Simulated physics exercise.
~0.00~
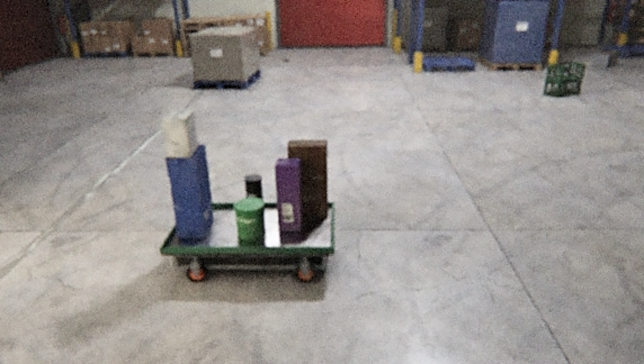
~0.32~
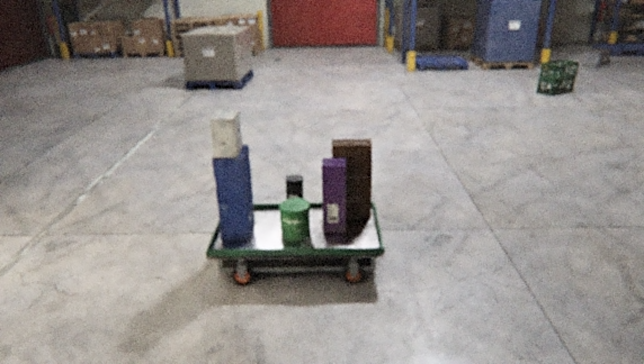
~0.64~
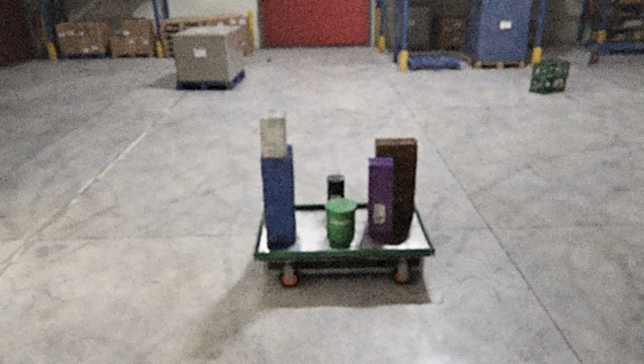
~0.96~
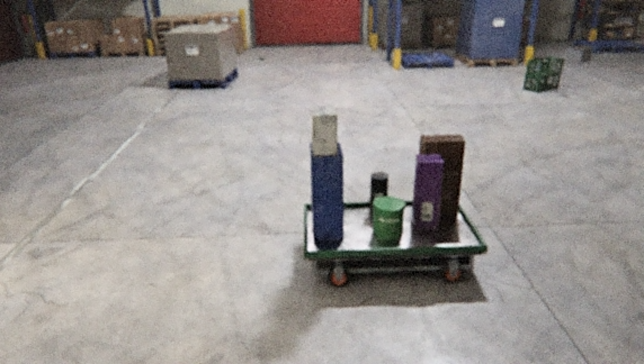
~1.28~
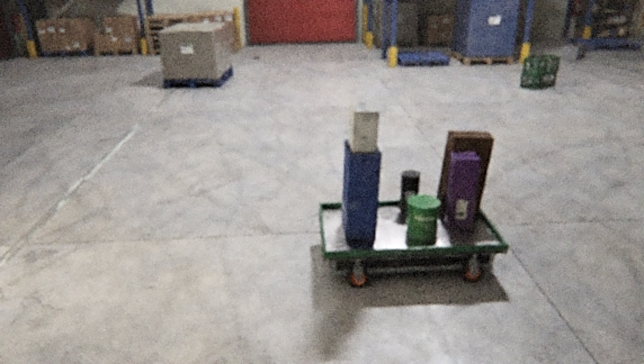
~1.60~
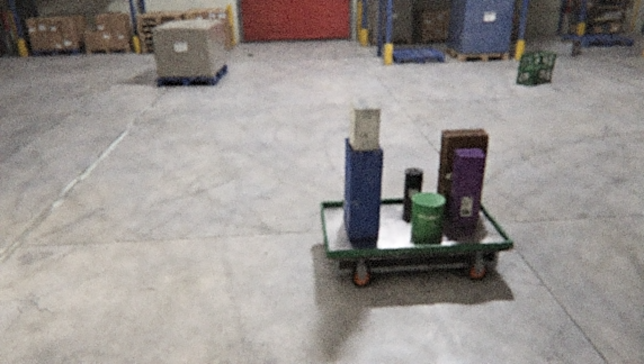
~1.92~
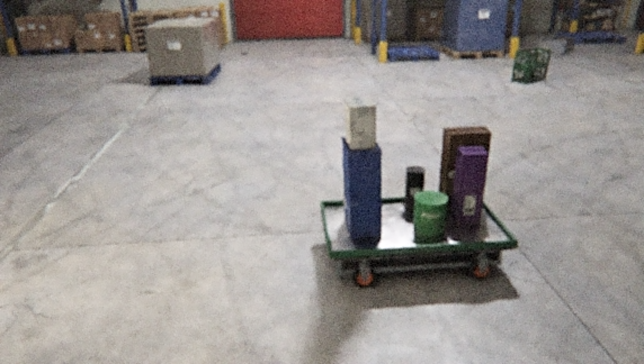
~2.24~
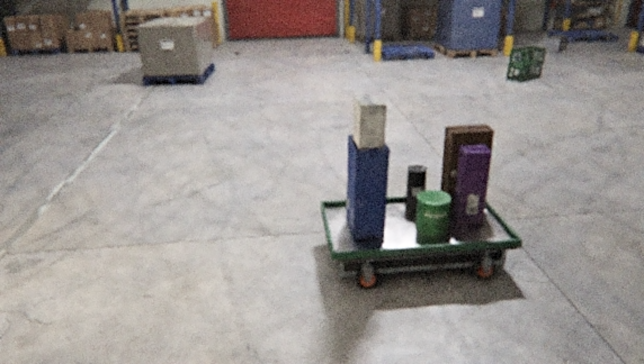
The video shows a green-edged cart carrying a green pail, a black canister and blue, white, brown and purple boxes across a warehouse floor. It rolls right, then stops, and the items shift slightly but remain upright on the deck, the white box still atop the blue one.
